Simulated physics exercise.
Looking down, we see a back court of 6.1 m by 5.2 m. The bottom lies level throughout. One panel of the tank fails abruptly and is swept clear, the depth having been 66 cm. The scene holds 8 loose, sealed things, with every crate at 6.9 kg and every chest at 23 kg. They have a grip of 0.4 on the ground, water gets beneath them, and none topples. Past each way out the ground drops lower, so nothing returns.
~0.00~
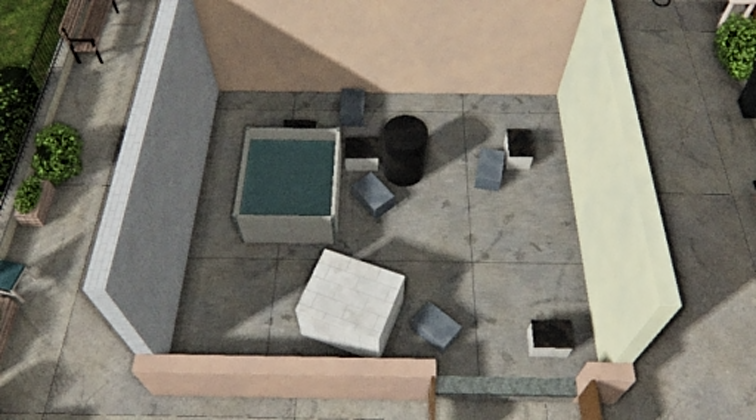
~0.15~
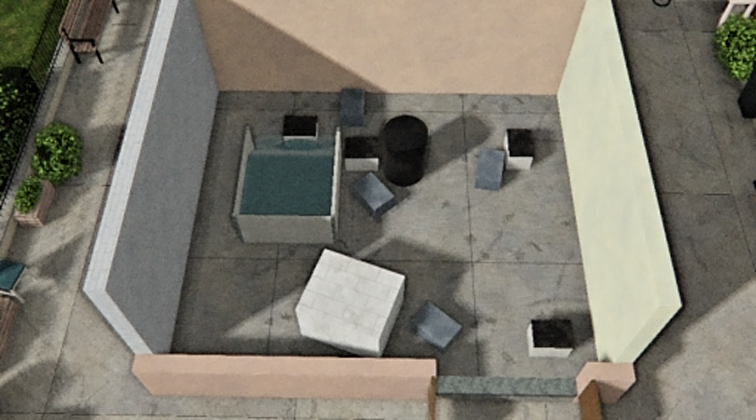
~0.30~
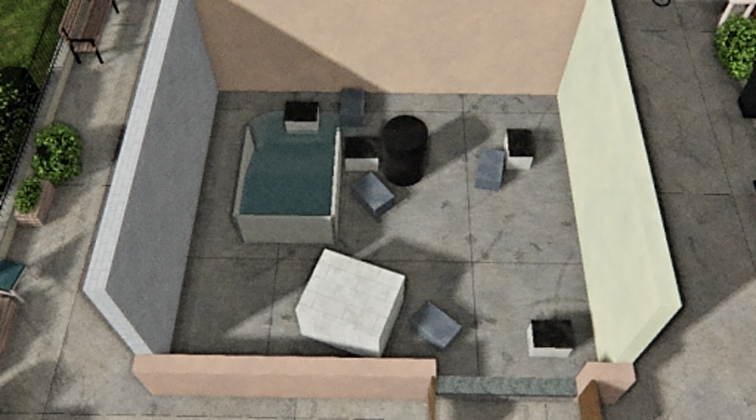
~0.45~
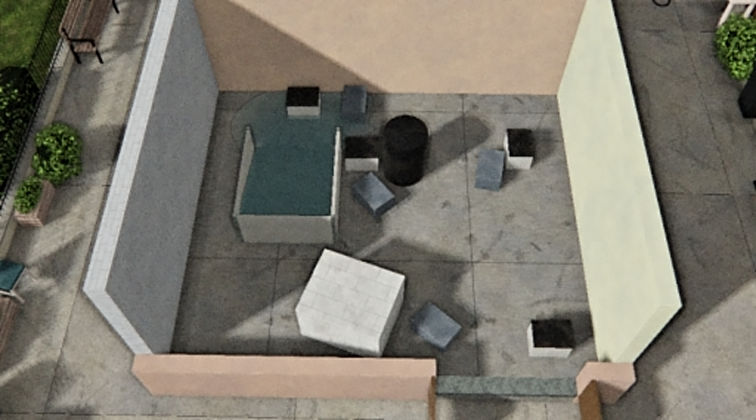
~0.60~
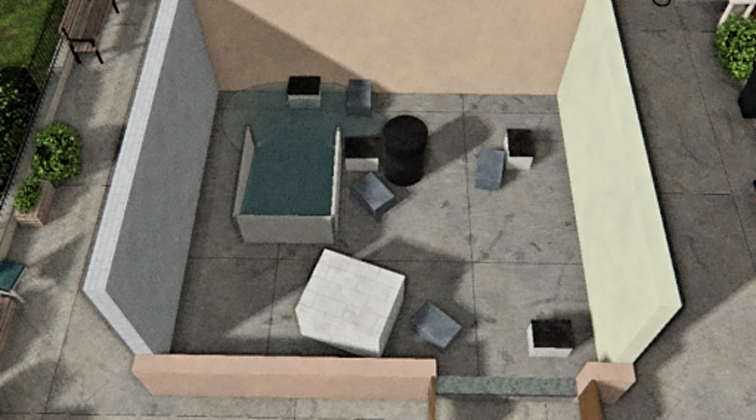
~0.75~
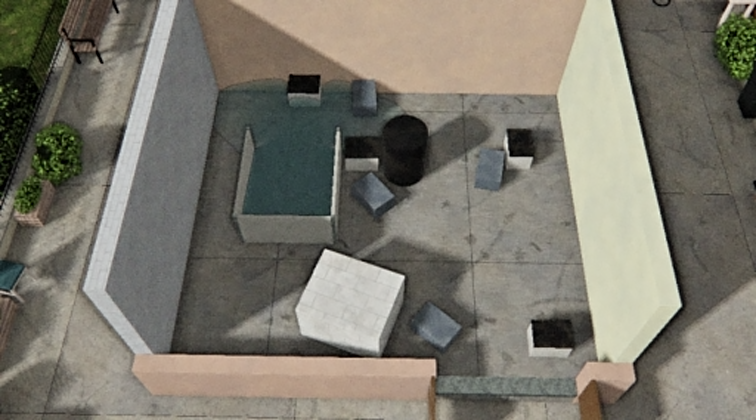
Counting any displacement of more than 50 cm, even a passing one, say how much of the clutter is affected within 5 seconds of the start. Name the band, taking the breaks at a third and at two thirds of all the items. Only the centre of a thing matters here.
From a third up to two thirds.
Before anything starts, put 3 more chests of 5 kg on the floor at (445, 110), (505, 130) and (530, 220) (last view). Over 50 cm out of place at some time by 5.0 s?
In that order: More, more, over.
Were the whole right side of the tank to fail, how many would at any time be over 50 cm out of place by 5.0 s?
In that case 4 of them.
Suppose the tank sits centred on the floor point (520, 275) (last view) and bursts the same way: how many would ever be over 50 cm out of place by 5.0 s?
The answer would then be 4.
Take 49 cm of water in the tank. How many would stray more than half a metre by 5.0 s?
You'd get 3 in that case.
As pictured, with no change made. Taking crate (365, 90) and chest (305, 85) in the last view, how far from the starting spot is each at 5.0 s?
Distances: 300 cm; 200 cm.
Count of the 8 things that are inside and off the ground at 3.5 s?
At that time, 0.
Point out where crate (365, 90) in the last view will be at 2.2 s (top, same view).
Position: About (467, 146).
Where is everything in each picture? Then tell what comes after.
A chest at (300, 129) rests on the ground; a crate at (352, 101) rests on the ground; water covers 2.1 m2; 0 of 8 have shifted, in the first frame.
A chest at (300, 125), on the bottom, 10 cm from its start; a crate at (352, 101) rests on the ground; 2.8 m2 under water; 1 of 8 have shifted, in the second frame.
A chest at (301, 111) rests on the ground, 40 cm from its start; a crate at (352, 101), on the bottom; water covers 3.7 m2; 1 of 8 have shifted, in the third frame.
A chest at (303, 96), on the bottom, 75 cm from its start; a crate at (354, 98) rests on the ground, 7 cm from its start; water covers 4.8 m2; 2 of 8 have shifted, in the fourth frame.
A chest at (304, 85) rests on the ground, 100 cm from its start; a crate at (359, 92), on the bottom, 23 cm from its start; 5.7 m2 under water; 2 of 8 have shifted, in the fifth frame.
A chest at (304, 83) rests on the ground, 100 cm from its start; a crate at (364, 92) rests on the ground, 27 cm from its start; water covers 6.5 m2; 2 of 8 have shifted, in the sixth frame.
After 1.1 s 2 of 8 are over 50 cm from their spots; 1 afloat.
After 2.2 s 2 of 8 are over 50 cm from their spots; 1 afloat.
After 3.5 s 3 of 8 are over 50 cm from their spots; 0 afloat.
After 5.0 s 4 of 8 are over 50 cm from their spots, and 4 have been at some point; 0 afloat.
